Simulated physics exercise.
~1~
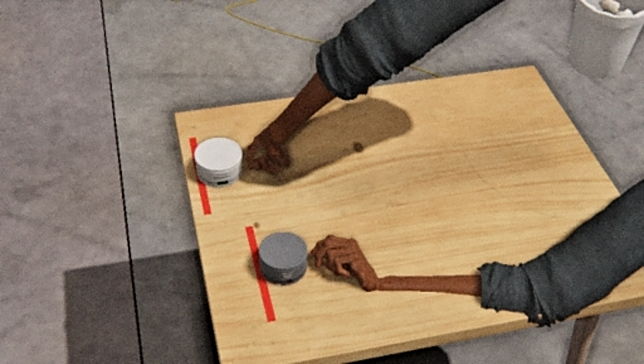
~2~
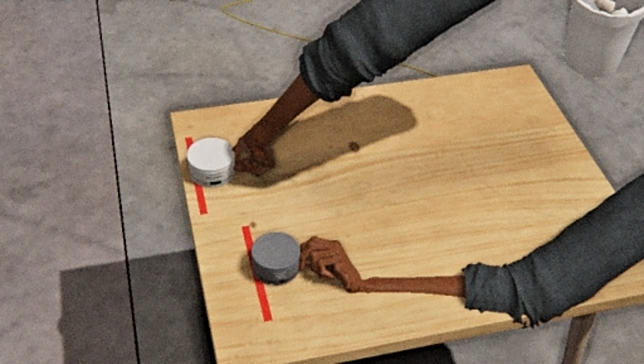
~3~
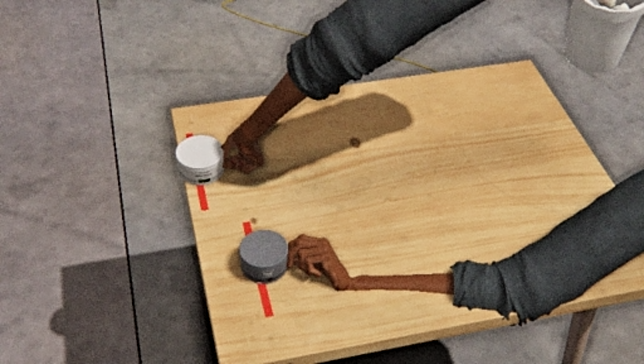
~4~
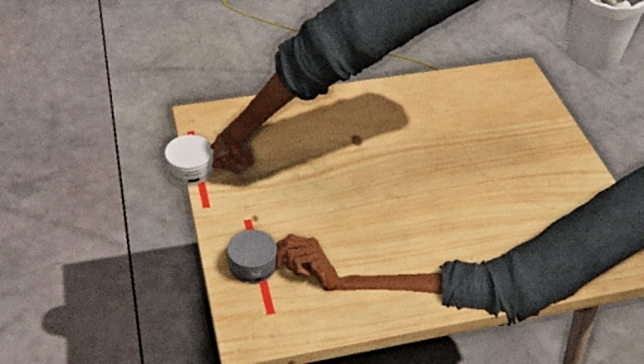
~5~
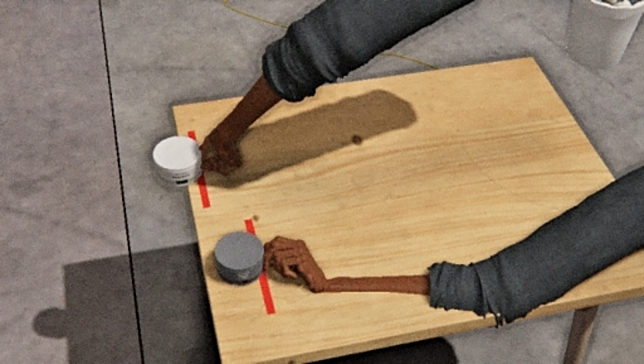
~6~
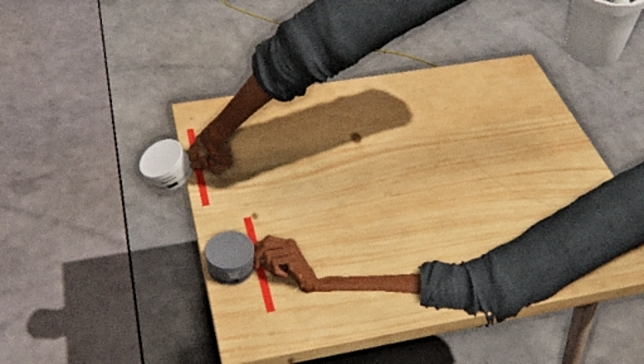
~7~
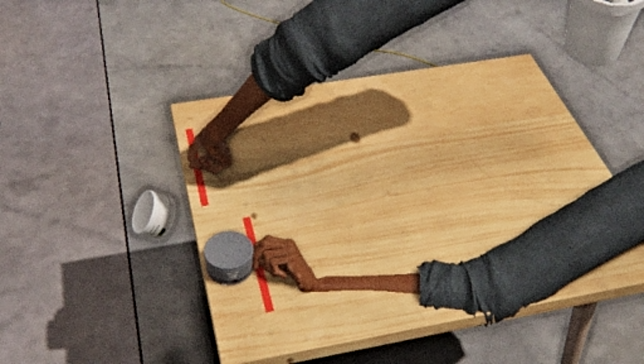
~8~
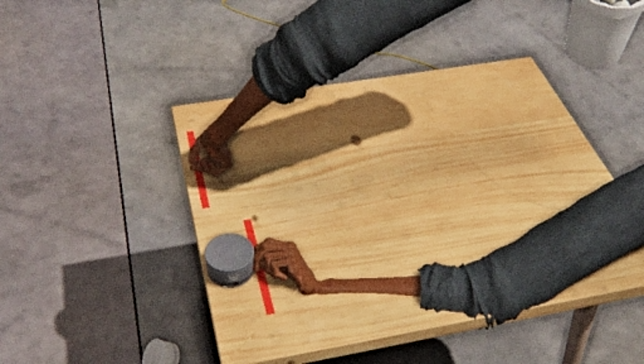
Two hands push tubs left across a table until the white one falls off the edge.
